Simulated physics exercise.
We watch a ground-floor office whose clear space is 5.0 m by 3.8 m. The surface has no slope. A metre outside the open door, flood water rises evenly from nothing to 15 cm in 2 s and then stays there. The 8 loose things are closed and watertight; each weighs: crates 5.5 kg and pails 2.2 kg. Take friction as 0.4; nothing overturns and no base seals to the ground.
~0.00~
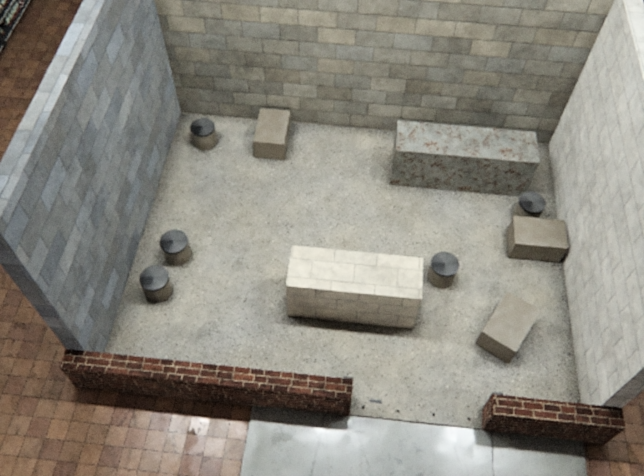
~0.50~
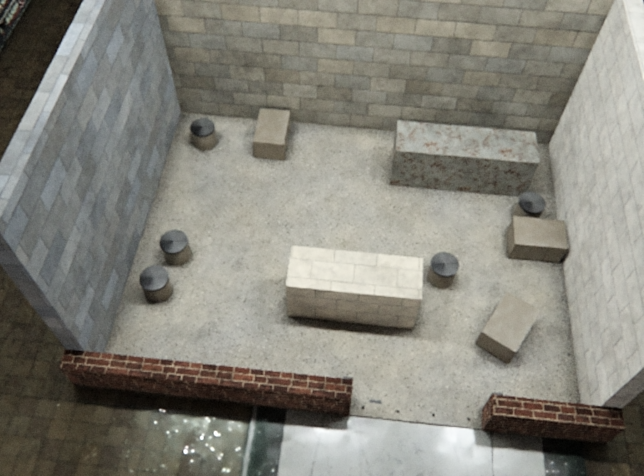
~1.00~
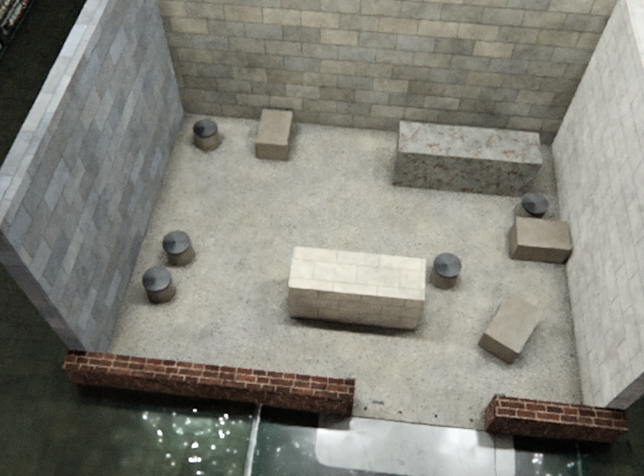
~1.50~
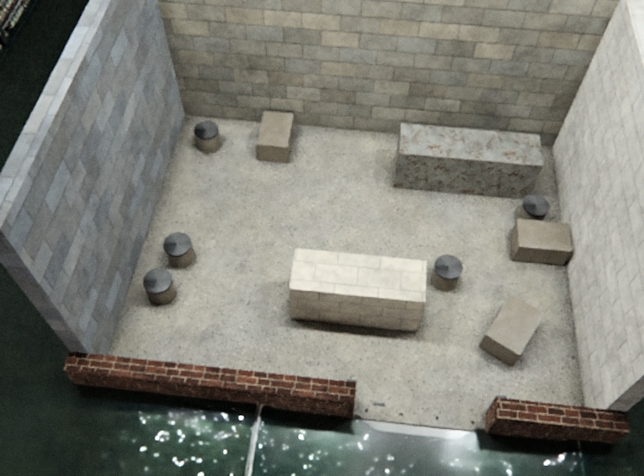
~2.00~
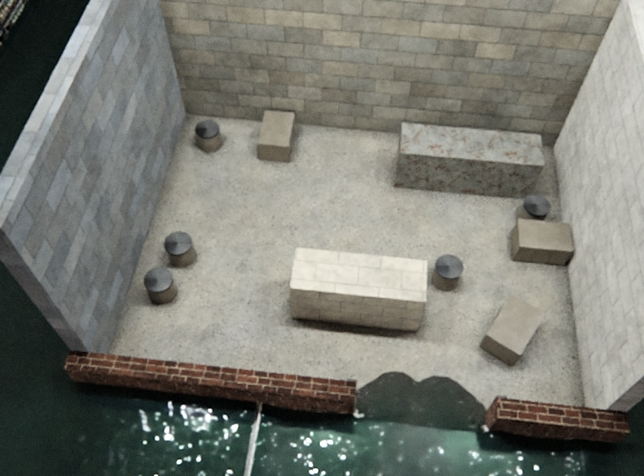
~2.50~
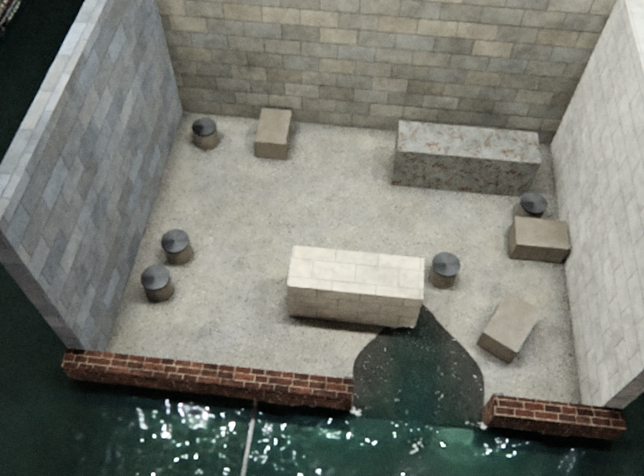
Dark green water covering the tiled ground outside a walled room, then spreading through the brick wall's gap onto the pale floor.
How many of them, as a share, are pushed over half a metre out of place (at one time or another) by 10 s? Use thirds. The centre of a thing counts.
That comes to at least two thirds.
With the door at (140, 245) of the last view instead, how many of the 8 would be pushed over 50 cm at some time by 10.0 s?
In that case 6 of them.
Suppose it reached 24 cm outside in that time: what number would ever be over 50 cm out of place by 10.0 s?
In that case 8 of them.
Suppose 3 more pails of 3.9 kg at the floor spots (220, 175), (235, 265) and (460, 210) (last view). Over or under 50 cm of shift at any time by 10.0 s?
In that order: Less, short of it, past it.
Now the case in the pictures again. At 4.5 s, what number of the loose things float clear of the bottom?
At that moment 2.
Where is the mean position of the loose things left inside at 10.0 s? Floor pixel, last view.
Near (324, 193).
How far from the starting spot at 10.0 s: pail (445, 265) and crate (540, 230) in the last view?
In turn: 120 cm, 60 cm.
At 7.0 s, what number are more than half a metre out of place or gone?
I count 3.
After 3.5 s 1 of 8 are over 50 cm from their spots; 0 afloat.
After 4.5 s 1 of 8 are over 50 cm from their spots; 2 afloat.
After 7.0 s 3 of 8 are over 50 cm from their spots; 4 afloat.
After 10.0 s 6 of 8 are over 50 cm from their spots, and 6 have been at some point; 7 afloat.
